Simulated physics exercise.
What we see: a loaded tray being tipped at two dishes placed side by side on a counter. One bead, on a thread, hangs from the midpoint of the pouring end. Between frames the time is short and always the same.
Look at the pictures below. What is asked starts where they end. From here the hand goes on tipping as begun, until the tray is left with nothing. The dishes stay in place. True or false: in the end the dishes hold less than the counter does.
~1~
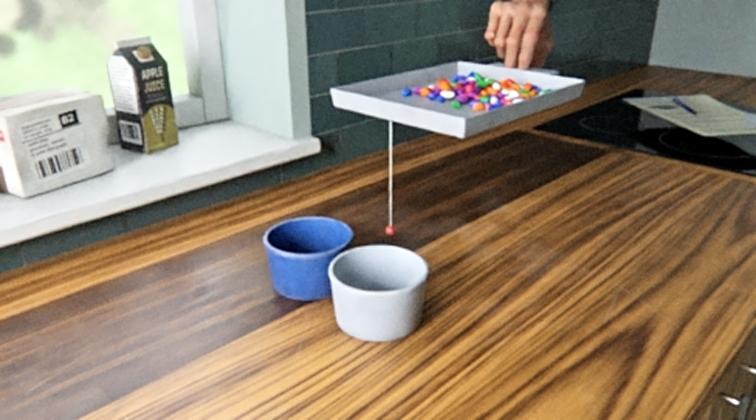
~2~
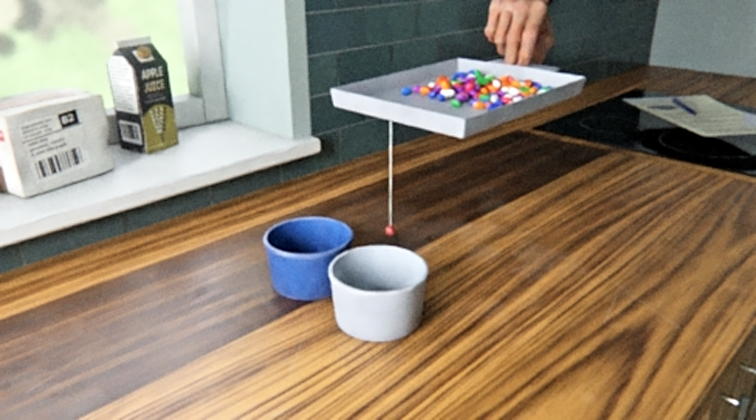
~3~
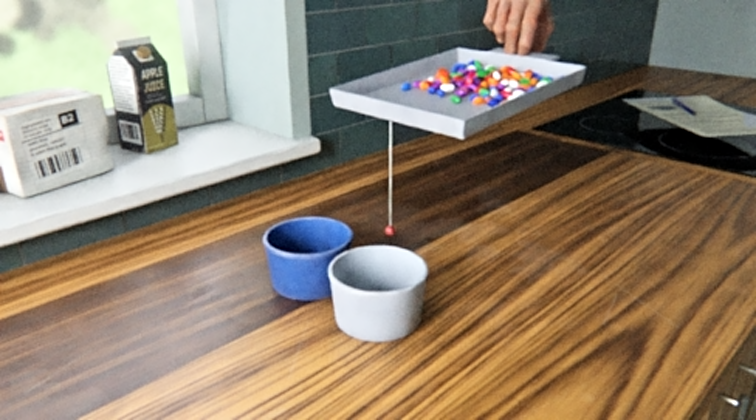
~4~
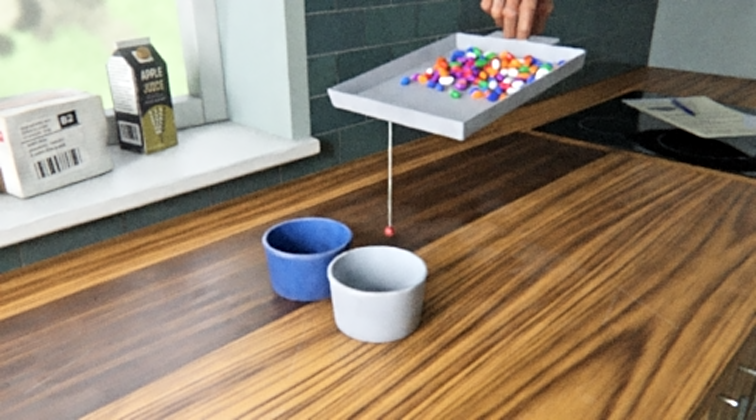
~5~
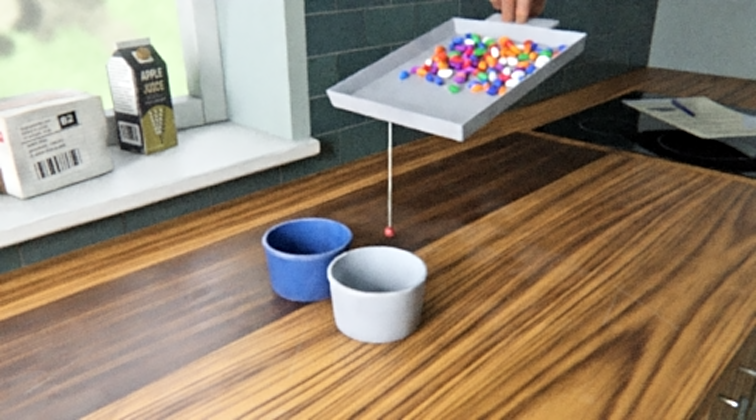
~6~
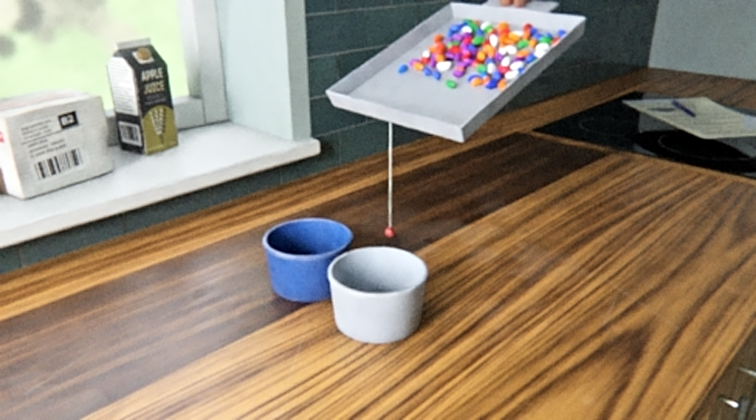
False.
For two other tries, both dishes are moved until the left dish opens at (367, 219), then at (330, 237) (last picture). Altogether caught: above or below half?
Well, a minority share the first time and a majority share the next.
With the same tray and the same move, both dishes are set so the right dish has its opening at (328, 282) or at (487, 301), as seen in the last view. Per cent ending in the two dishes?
The first try yields 20% and the second yields 40%.
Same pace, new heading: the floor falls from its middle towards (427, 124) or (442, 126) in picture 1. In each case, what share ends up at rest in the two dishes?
That comes to 40 per cent the first time and 30 per cent the second.
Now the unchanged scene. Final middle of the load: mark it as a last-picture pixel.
About (374, 315).
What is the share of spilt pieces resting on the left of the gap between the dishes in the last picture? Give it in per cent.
Roughly 40 %.
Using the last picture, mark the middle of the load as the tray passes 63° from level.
(413, 109).
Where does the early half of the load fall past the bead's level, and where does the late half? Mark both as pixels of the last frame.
Around (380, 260) at first; around (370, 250) after that.
Soon after the last picture, tray tipped steeply; nearly all on the tray; a small part in the air.
A little later, tray tipped past a quarter turn; about two thirds on the tray; a small part in the right dish; a stray few in the left dish; a small part outside both; a stray few in the air.
Later still, tray tipped past a quarter turn; about half in the right dish; about a quarter in the left dish; about a quarter outside both.
At rest, tray tipped past a quarter turn; about half in the right dish; about a quarter in the left dish; about a quarter outside both.
